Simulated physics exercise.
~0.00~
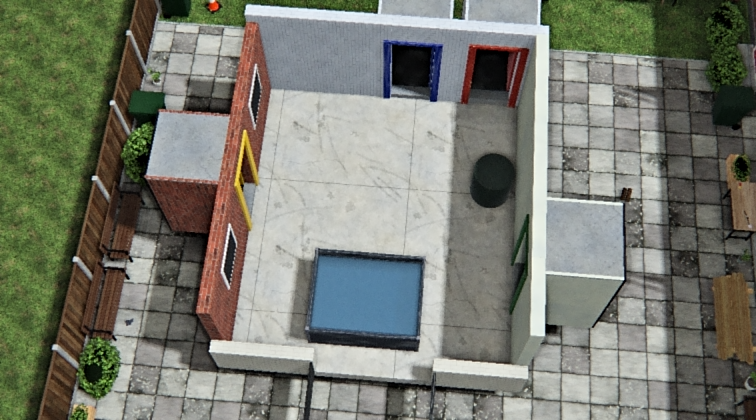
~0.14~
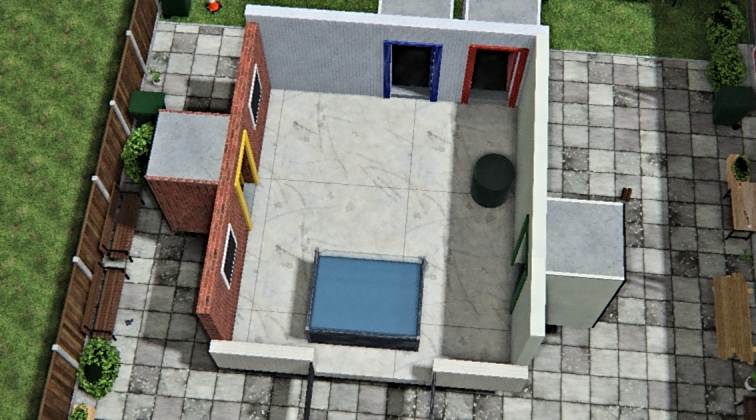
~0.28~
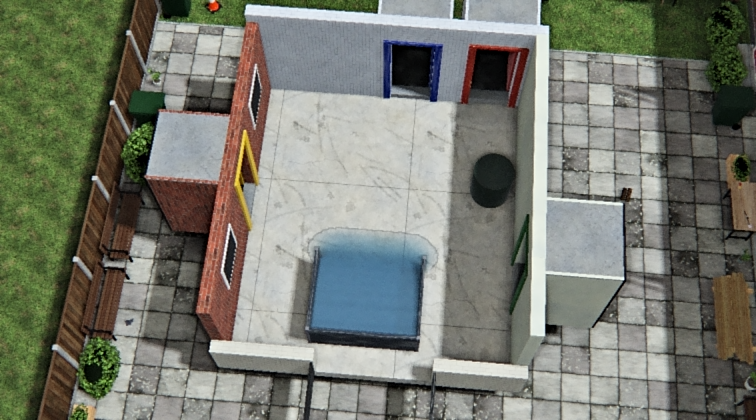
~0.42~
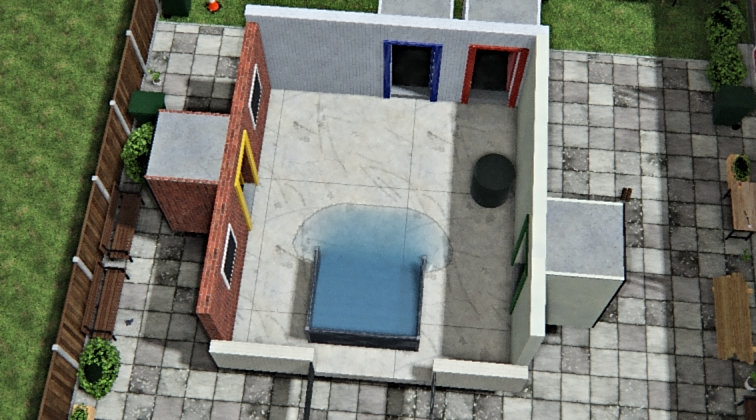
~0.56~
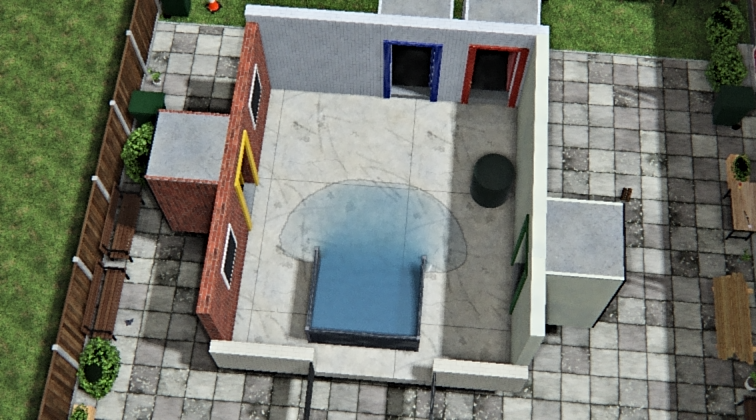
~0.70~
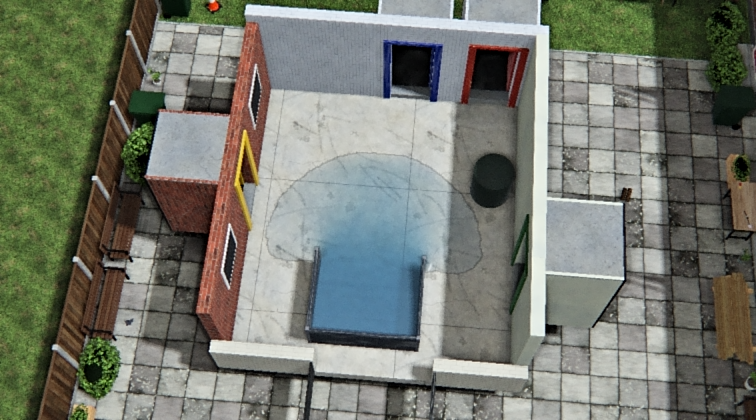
A blue water tank inside a roofless walled court lost its far side, and water poured out and fanned across the pale floor in a widening rounded sheet, still short of the blue door.
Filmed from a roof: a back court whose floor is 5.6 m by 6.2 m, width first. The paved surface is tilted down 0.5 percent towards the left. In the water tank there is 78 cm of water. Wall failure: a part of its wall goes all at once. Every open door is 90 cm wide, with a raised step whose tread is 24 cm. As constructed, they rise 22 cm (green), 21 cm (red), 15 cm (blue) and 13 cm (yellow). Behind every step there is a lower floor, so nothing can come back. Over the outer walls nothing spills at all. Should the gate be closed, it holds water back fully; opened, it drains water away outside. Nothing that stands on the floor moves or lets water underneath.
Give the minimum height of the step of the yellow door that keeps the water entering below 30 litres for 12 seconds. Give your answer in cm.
Minimum height: About 6.5 cm.
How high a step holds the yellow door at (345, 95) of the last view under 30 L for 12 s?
It needs about 24 cm.
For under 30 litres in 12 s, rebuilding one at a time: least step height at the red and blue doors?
Some 17 cm for red, some 26 cm for blue.
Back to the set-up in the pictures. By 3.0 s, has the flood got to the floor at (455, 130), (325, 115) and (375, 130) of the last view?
Listed order - soaked through, soaked through, soaked through.
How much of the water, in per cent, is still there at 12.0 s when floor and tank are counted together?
Remaining share: Around 86 %.
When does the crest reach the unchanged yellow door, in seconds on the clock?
I'd say near 4.5 seconds.
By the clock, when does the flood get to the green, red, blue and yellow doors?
Green = 3.0 s, red = 1.6 s, blue = 1.1 s, yellow = 1.0 s.
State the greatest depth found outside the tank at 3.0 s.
32 cm.
After 1.4 s water covers 60 % of the floor, deepest (34 cm) near (374, 98); 6 cm at the yellow door, 0 litres in over its 13 cm step.
After 3.0 s water covers 65 % of the floor, deepest (32 cm) near (271, 91); 5 cm at the yellow door, 0 litres in over its 13 cm step.
After 12.0 s water covers 100 % of the floor, deepest (14 cm) near (231, 352); 8 cm at the yellow door, 0 litres in over its 13 cm step.
At the yellow door as built, the water arrived by 1.0 s and peaked near 11 cm at 4.4 s.
With a step of 5.5 cm, 47 litres would have come in within the 12 s; with 7.5 cm, 14 litres. So under 30 litres takes about 6.5 cm.
